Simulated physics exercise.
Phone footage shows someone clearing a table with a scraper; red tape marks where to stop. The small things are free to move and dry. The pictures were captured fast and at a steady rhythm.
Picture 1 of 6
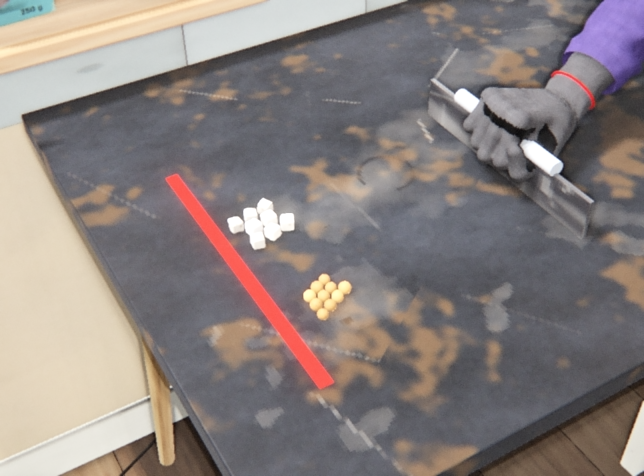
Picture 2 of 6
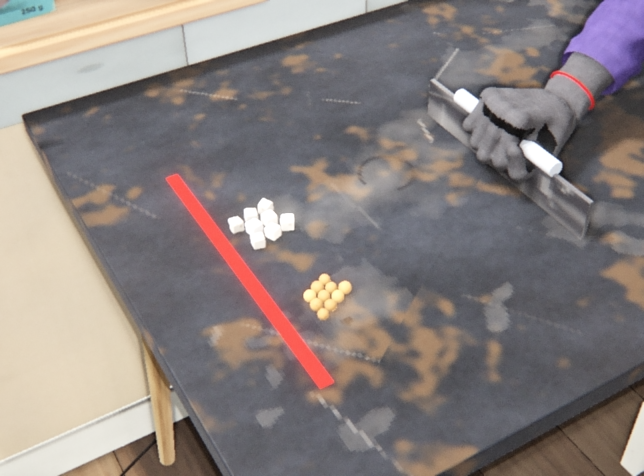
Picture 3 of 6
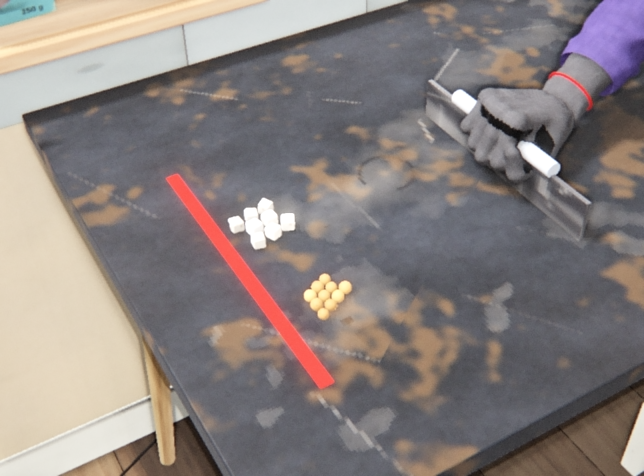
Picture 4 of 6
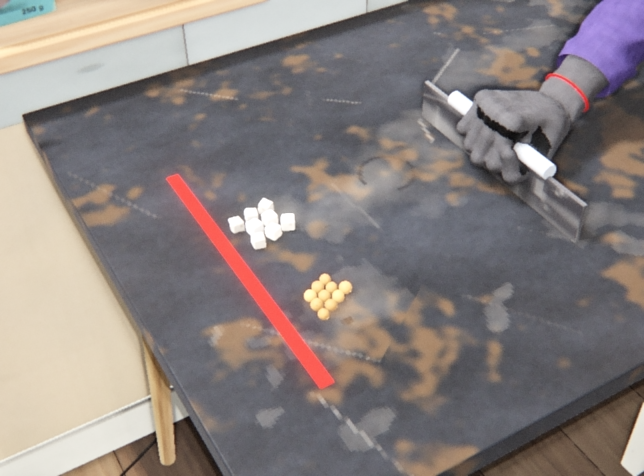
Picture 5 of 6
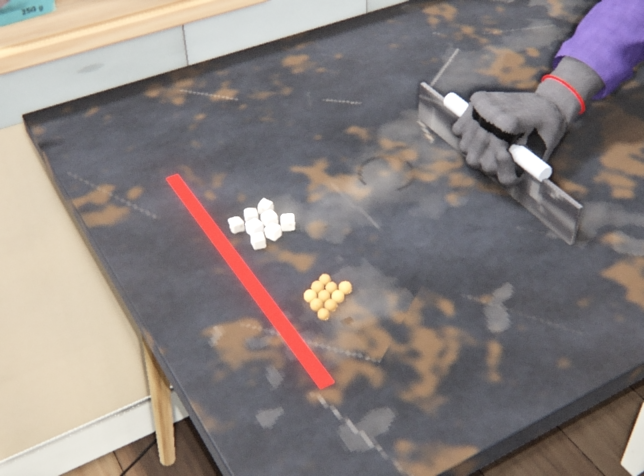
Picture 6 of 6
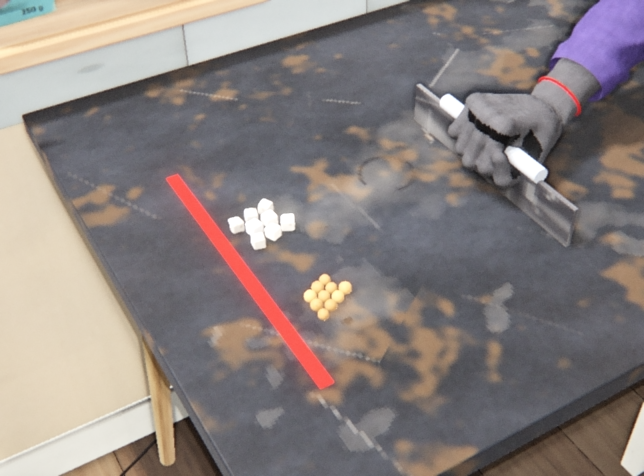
On a dark mottled tabletop, a gray-gloved hand inches a scraper slightly left while white cubes and orange beads lie still beside red tape.
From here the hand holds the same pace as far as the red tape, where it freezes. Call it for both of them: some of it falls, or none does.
Nearer lot: None falls; farther lot: None falls.
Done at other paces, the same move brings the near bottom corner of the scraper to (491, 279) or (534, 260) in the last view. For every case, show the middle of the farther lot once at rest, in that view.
Try 1 about (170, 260); try 2 about (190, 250).
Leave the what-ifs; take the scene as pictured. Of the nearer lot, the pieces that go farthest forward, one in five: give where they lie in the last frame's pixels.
Look near (247, 348) in the last frame.
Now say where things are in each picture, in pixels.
In the first picture, scraper at (575, 209), at rest; red tape at (178, 186), well back from the edge; edge at (137, 316); nearer lot at (324, 296), a few round wooden beads; farther lot at (269, 219), a few sugar cubes.
In the second picture, scraper at (574, 210); farther lot at (269, 219).
In the third picture, scraper at (572, 211); nearer lot at (324, 296).
In the fourth picture, scraper at (568, 213); farther lot at (270, 219).
In the fifth picture, scraper at (564, 215); nearer lot at (324, 296).
In the sixth picture, scraper at (560, 217); red tape at (179, 186); edge at (138, 316); nearer lot at (324, 297); farther lot at (269, 219).
Then, 1.62 s past the last view, scraper still moving, near (367, 188); nearer lot all on the table, its front near (324, 314); farther lot all on the table, its front near (237, 225).
Then, 3.26 s past the last view, scraper stopped at the red tape; nearer lot all on the table, its front near (260, 341); farther lot all on the table, its front near (185, 249).
Then, 3.54 s past the last view, scraper stopped at the red tape; nearer lot all on the table, its front near (248, 348); farther lot all on the table, its front near (185, 249).
Finally, scraper stopped at the red tape; nearer lot all on the table, its front near (247, 348); farther lot all on the table, its front near (185, 249).
